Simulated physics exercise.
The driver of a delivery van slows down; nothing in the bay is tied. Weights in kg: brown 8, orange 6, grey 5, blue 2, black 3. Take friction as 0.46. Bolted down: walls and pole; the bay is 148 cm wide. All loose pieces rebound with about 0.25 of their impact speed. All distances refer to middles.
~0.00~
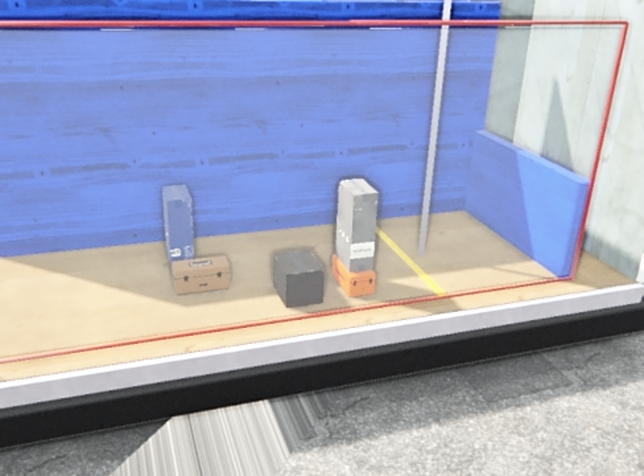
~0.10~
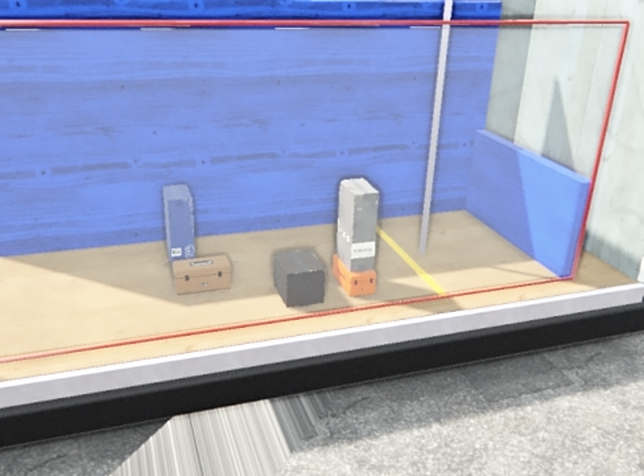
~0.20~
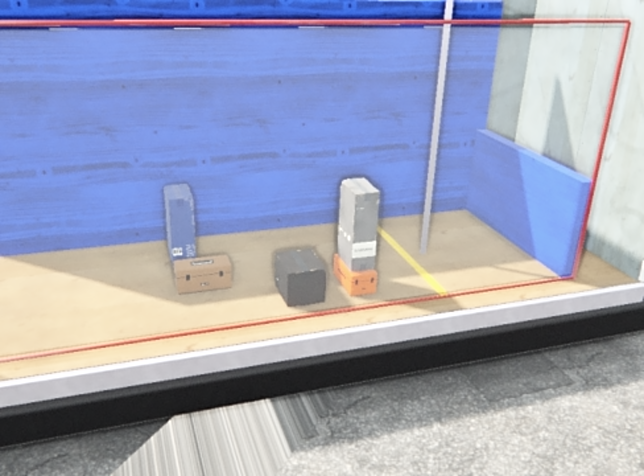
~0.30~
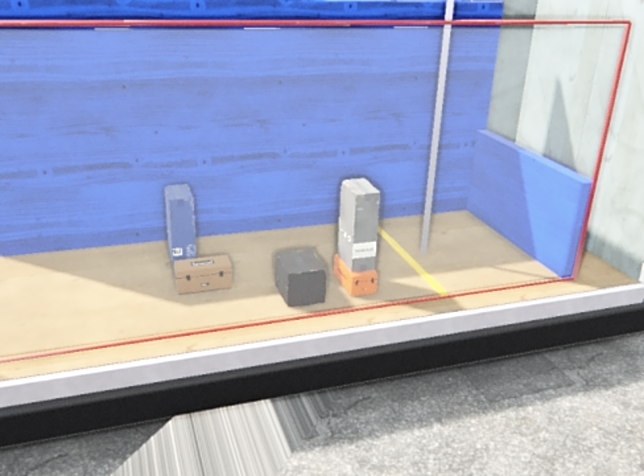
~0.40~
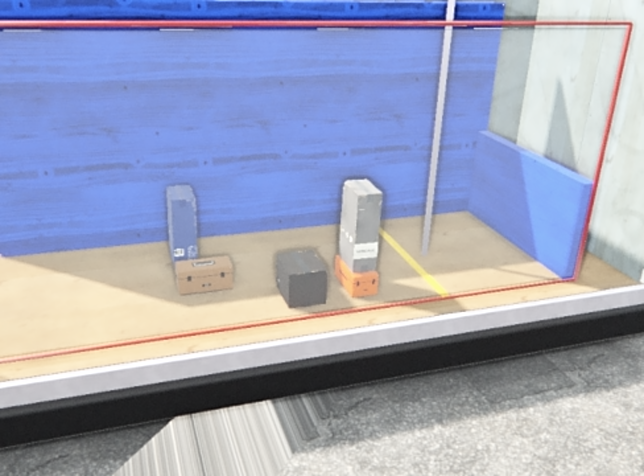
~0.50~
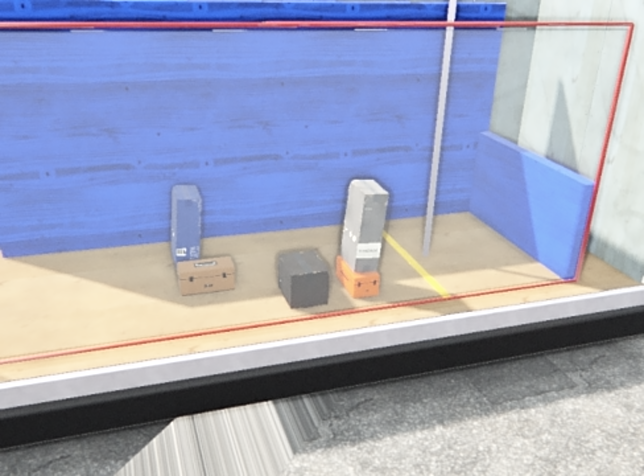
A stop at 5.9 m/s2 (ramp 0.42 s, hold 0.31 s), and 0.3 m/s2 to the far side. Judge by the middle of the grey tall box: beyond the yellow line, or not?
The grey tall box gets past the yellow line.
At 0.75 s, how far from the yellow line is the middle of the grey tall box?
Some 35 cm short of it.
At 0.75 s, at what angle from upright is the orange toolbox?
About 0°.
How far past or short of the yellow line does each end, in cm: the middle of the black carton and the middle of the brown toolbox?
Black carton 80 short, brown toolbox 150 short.
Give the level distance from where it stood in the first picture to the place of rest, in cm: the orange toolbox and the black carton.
Orange toolbox 5, black carton 20.
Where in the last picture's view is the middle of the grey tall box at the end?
Near (447, 262).
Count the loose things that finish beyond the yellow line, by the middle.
The count is 1.
After 0.75 s the grey tall box is 35 cm short of the yellow line, tilted 40°, near (389, 226) in the last picture's view; the black carton 94 cm short of the yellow line, tilted 0°.
After 1.15 s the grey tall box is 17 cm past the yellow line, tilted 90°, near (447, 262) in the last picture's view; the black carton 82 cm short of the yellow line, tilted 0°.
After 1.65 s the grey tall box is 18 cm past the yellow line, tilted 90°, near (447, 262) in the last picture's view.
At rest, 1.9 s, brown toolbox stops short of the yellow line; orange toolbox stops short of the yellow line; grey tall box crosses the yellow line; blue tall box stops short of the yellow line; black carton stops short of the yellow line.
